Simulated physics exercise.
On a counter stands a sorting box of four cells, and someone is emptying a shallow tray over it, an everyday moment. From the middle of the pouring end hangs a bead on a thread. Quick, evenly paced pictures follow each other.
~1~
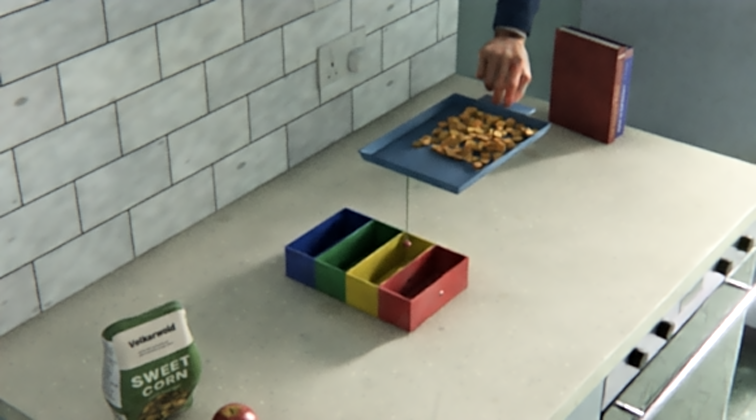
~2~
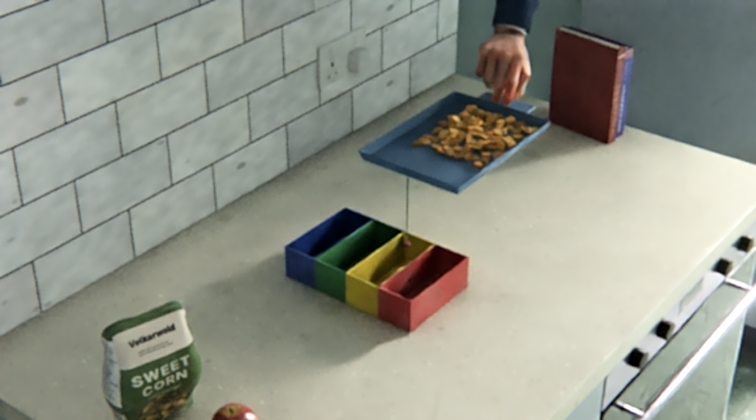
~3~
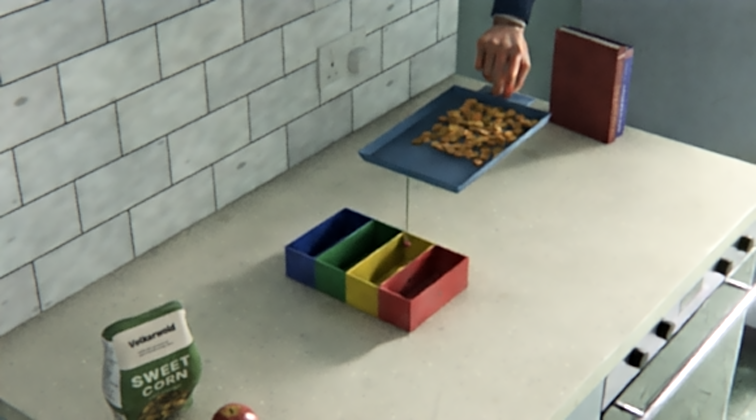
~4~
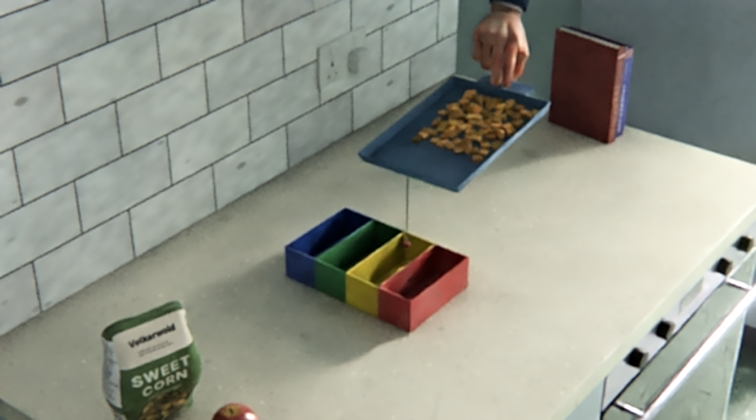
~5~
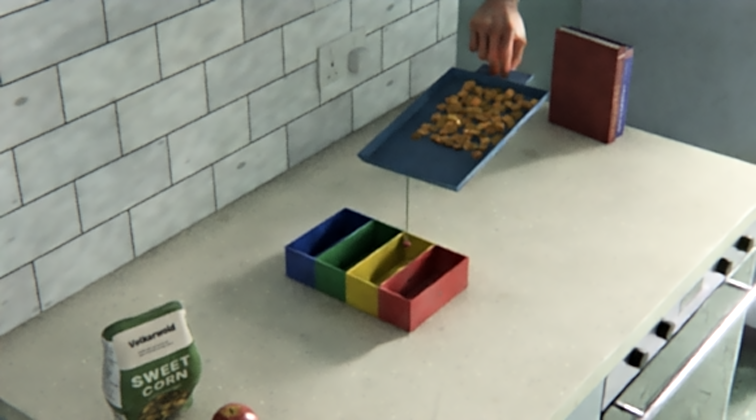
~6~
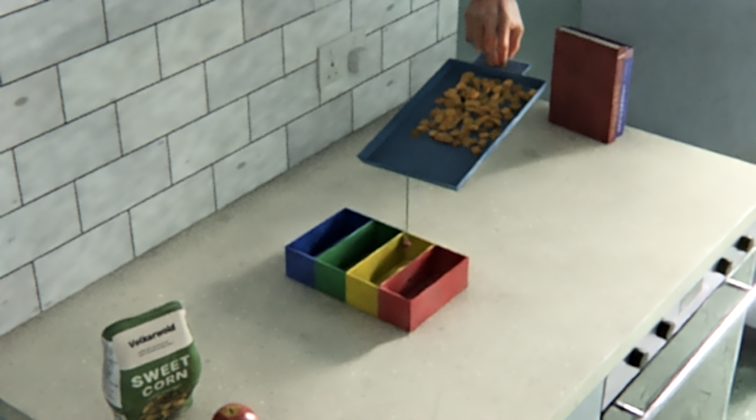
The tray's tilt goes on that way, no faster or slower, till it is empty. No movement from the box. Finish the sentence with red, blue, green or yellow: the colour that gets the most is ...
... Green.
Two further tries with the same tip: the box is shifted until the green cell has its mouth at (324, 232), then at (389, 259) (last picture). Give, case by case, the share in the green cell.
Close to 0 in a hundred first, close to 30 in a hundred second.
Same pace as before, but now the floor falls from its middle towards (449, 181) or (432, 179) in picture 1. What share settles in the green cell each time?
I'd expect around 0 in a hundred first and around 0 in a hundred second.
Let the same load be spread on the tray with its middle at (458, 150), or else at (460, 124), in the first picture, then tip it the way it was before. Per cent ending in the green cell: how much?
That would be 50 per cent, and then 50 per cent.
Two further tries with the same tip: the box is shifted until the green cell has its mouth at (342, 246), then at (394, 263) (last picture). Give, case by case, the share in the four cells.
Roughly 100 per cent, then roughly 80 per cent.
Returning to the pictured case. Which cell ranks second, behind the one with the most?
The second spot goes to the yellow cell.
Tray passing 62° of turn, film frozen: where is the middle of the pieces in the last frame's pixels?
Look close to (385, 169) in the last picture.
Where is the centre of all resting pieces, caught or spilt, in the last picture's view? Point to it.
The centre ends up roughly at (353, 281).
Soon after the last picture, tray tipped steeply; about two thirds on the tray; a stray few in the blue cell; a stray few in the green cell; about a third falling or outside the box.
A little later, tray tipped past a quarter turn; a small part on the tray; about a third in the green cell; about a quarter in the yellow cell; a small part in the blue cell; a stray few in the red cell; a small part falling or outside the box.
Later still, tray tipped past a quarter turn; about half in the green cell; about a quarter in the yellow cell; a small part in the blue cell; a small part in the red cell; a stray few falling or outside the box.
At rest, tray tipped past a quarter turn; about half in the green cell; about a quarter in the yellow cell; a small part in the blue cell; a small part in the red cell; a stray few outside the box.
